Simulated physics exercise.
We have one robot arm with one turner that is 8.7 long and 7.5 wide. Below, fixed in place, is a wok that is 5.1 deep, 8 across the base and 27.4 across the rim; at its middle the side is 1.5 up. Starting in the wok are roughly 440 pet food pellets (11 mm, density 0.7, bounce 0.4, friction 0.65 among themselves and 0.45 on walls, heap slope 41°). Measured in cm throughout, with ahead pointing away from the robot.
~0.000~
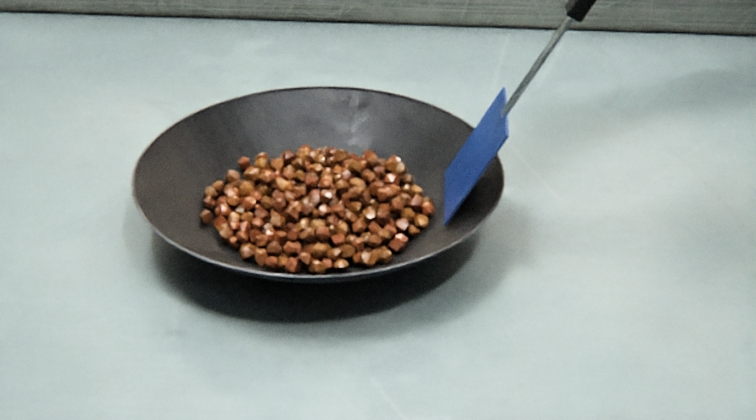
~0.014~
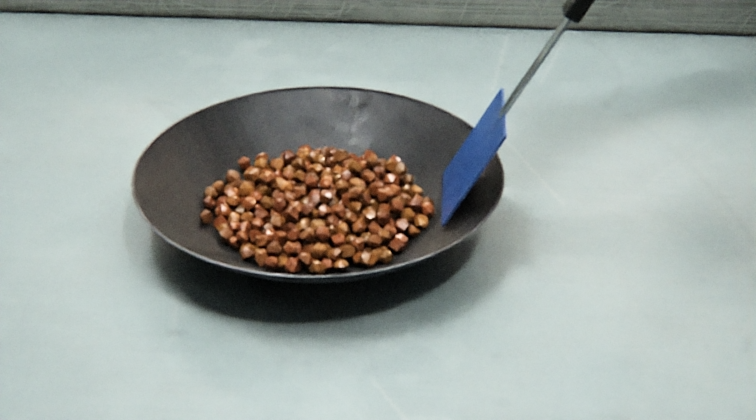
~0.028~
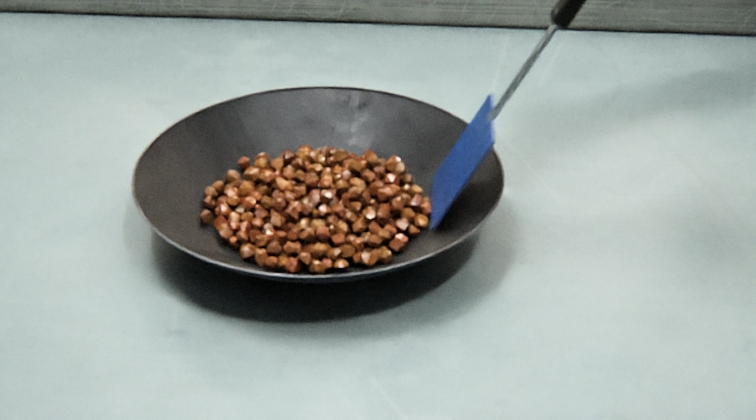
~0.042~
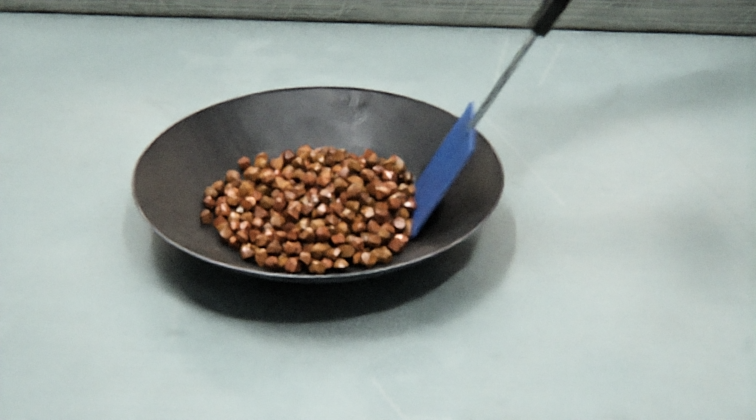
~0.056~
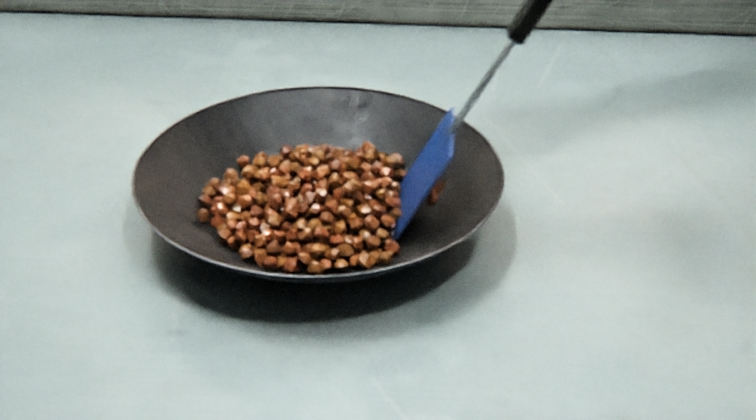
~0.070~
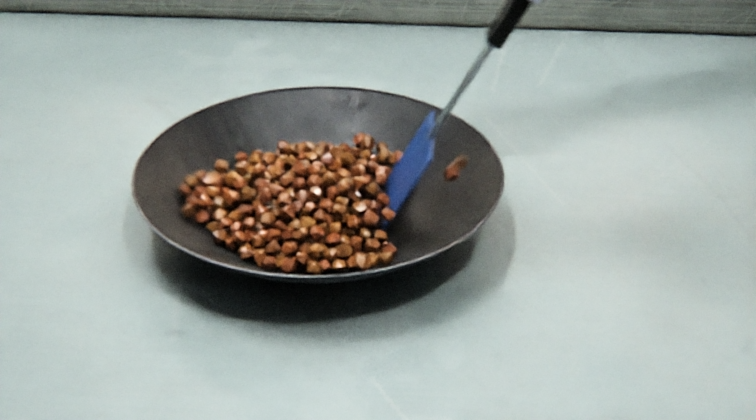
In a dark wok, a blue turner moves left and pushes into the brown pellets.
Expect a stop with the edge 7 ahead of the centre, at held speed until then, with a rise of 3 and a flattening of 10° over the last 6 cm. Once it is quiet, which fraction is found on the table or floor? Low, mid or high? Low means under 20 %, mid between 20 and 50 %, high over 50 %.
Mid.
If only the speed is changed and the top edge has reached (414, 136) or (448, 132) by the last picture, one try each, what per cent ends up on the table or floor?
35 % and 20 %.
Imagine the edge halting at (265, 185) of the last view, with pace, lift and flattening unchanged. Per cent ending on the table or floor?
Roughly 10 per cent.
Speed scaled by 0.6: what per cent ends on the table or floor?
Roughly 10 per cent.
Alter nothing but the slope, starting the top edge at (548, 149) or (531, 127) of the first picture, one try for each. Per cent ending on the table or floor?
Roughly 20% and 30%.
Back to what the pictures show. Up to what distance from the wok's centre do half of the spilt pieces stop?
About 24 cm.
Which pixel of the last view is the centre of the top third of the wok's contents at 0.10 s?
Roughly pixel (275, 181).
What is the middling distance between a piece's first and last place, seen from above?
About 7 centimetres.
After 0.10 s, sloping 62°, highest piece 11 above the table; 442 in the wok, 1 on the blade or in flight.
After 0.14 s, sloping 59°, highest piece 15 above the table; 434 in the wok, 9 on the blade or in flight.
After 0.36 s, sloping 52°, highest piece 12 above the table; 321 in the wok, 96 on the table or floor, 26 on the blade or in flight.
After 1.41 s, sloping 52°, highest piece 6 above the table; 319 in the wok, 124 on the table or floor.
In the end, 319 in the wok, 124 on the table or floor. That is 28 % on the table or floor.
